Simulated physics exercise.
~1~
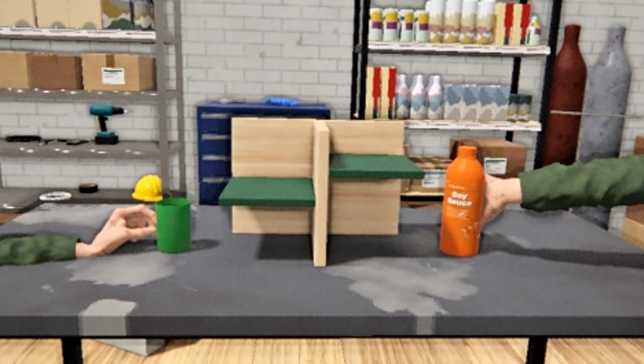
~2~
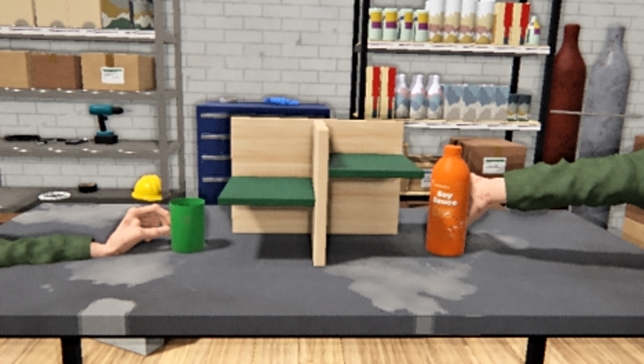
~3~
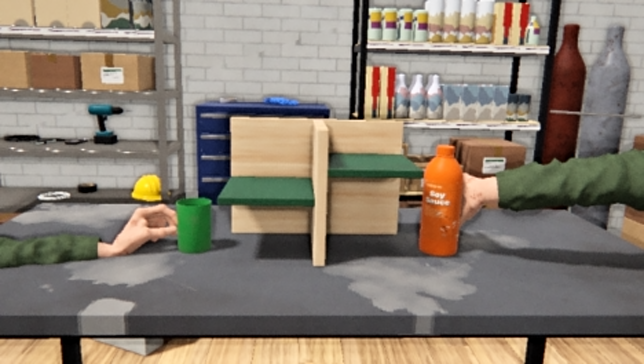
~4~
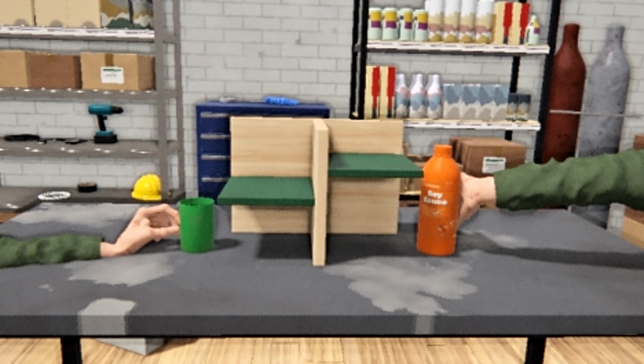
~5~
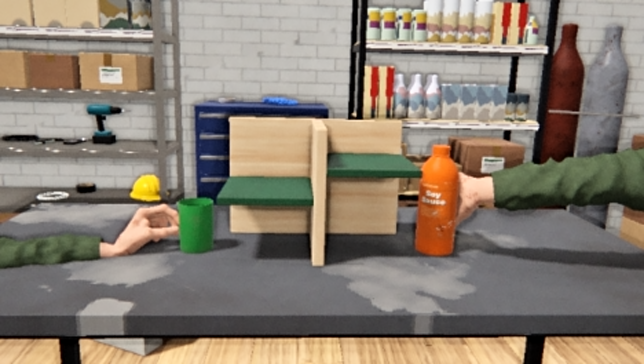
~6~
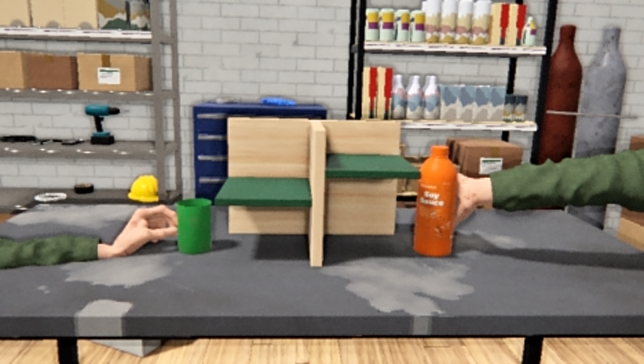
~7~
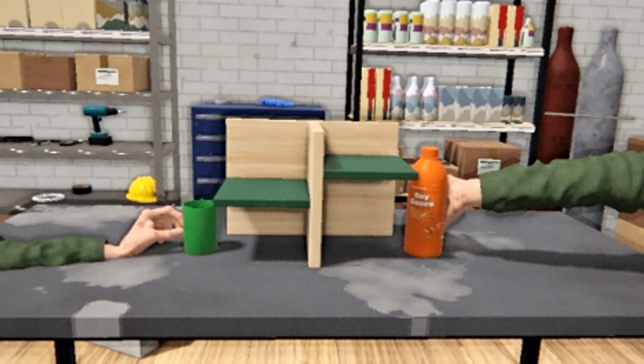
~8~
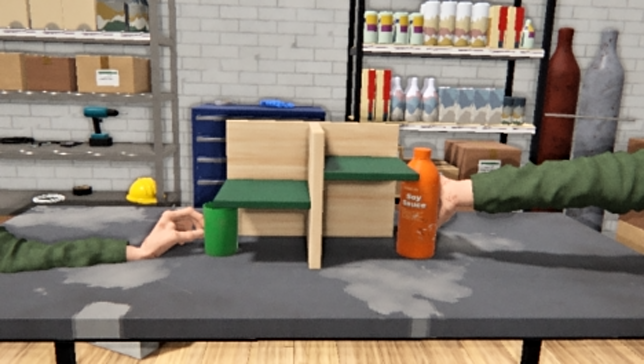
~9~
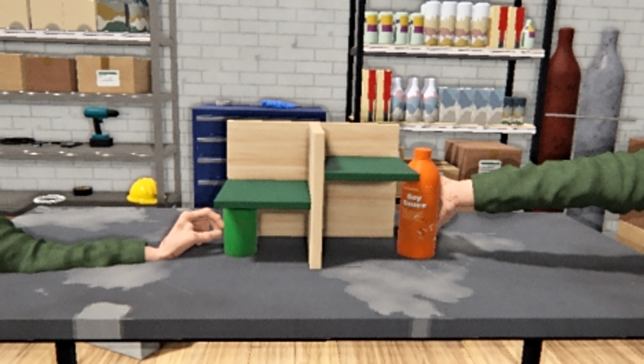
In a workshop with stocked shelves along a white brick wall, a slightly swaying view faces a dark, worn table. At its centre stands a pale wooden rack with two green shelves, the left one lower than the right. A hand on the left holds a green beaker, while one on the right holds a taller orange bottle. Both hands slide their items inward, pause, then push on. The beaker passes beneath the left shelf, but the bottle stops against the right shelf's edge, too tall to fit, and stays outside, upright.
